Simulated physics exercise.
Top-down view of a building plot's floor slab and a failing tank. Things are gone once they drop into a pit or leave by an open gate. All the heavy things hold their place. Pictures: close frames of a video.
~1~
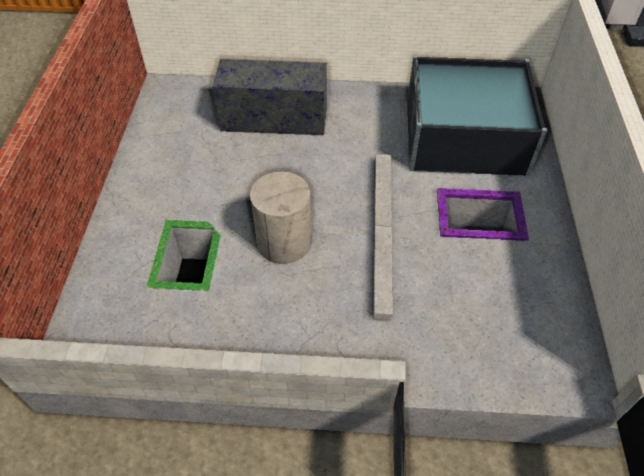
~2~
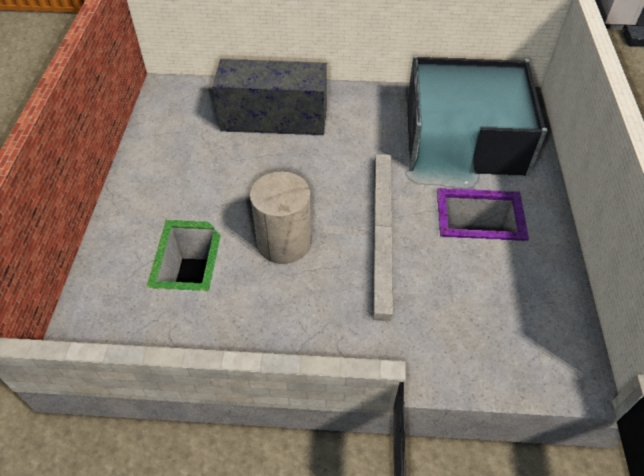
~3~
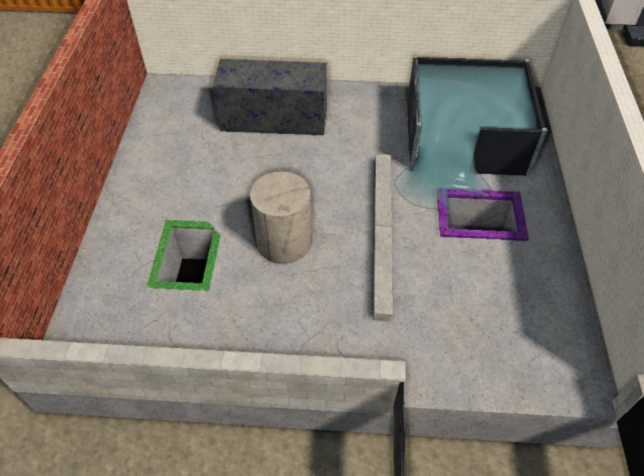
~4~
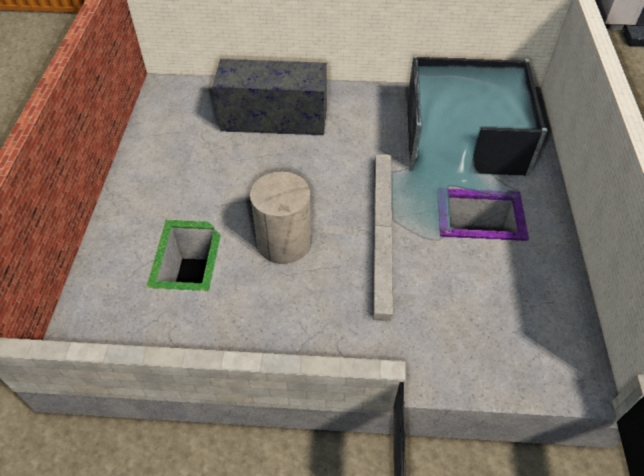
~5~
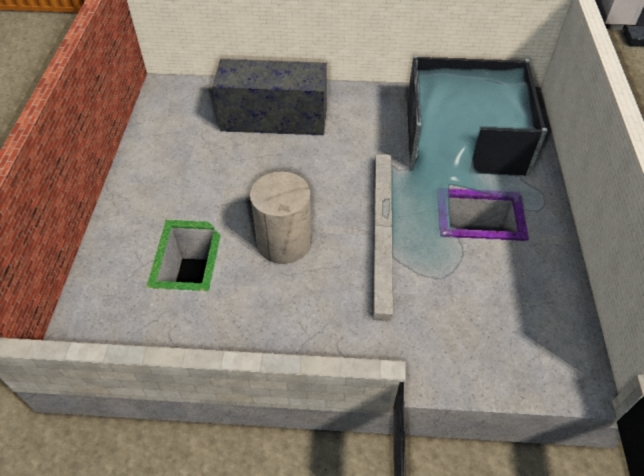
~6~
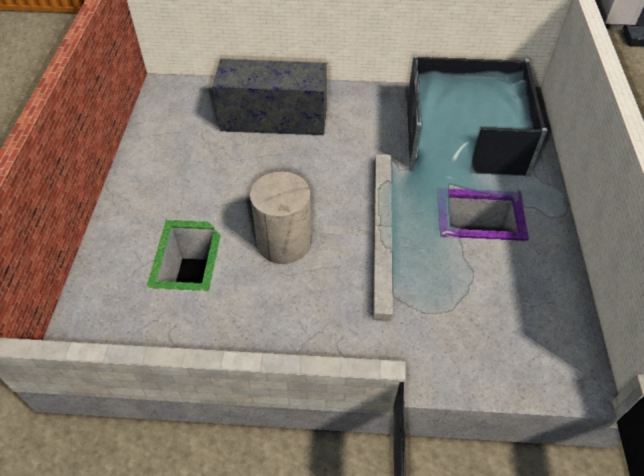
On a walled concrete floor, water pours from a dark tank and spreads toward the viewer.
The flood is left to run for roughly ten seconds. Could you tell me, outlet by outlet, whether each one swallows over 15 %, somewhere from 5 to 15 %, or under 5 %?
The gate pulls in a good deal - past fifteen per cent; the purple pit pulls in a good deal - past fifteen per cent; the green pit pulls in barely a drop - beneath five per cent.
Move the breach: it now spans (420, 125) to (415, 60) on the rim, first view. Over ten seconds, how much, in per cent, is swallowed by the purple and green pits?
Roughly, in per cent: Purple 0, green 25.
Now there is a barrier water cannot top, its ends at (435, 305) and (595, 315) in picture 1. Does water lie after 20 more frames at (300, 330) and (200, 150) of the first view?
Swamped, then spared.
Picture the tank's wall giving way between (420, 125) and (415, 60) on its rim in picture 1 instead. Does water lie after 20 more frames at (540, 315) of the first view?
Short answer - puddle-free.
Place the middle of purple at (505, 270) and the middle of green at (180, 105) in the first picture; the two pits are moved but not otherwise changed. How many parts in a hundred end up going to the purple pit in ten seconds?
Roughly 20 per cent ends up in the purple pit.
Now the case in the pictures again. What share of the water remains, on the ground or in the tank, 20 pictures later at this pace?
Estimate: 56 %.
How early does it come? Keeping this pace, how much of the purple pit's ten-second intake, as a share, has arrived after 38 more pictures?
Close to 95 %.
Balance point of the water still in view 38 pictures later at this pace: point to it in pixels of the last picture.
Close to (406, 198).
A moment on, water covers 20 % of the floor; the gate 1 %, the purple pit 12 %, the green pit 0 %.
Next, water covers 25 % of the floor; the gate 8 %, the purple pit 19 %, the green pit 0 %.
Then, water covers 25 % of the floor; the gate 19 %, the purple pit 25 %, the green pit 0 %.
Later, water covers 40 % of the floor; the gate 30 %, the purple pit 30 %, the green pit 0 %.
In the end, water covers 40 % of the floor; the gate 39 %, the purple pit 32 %, the green pit 1 %.
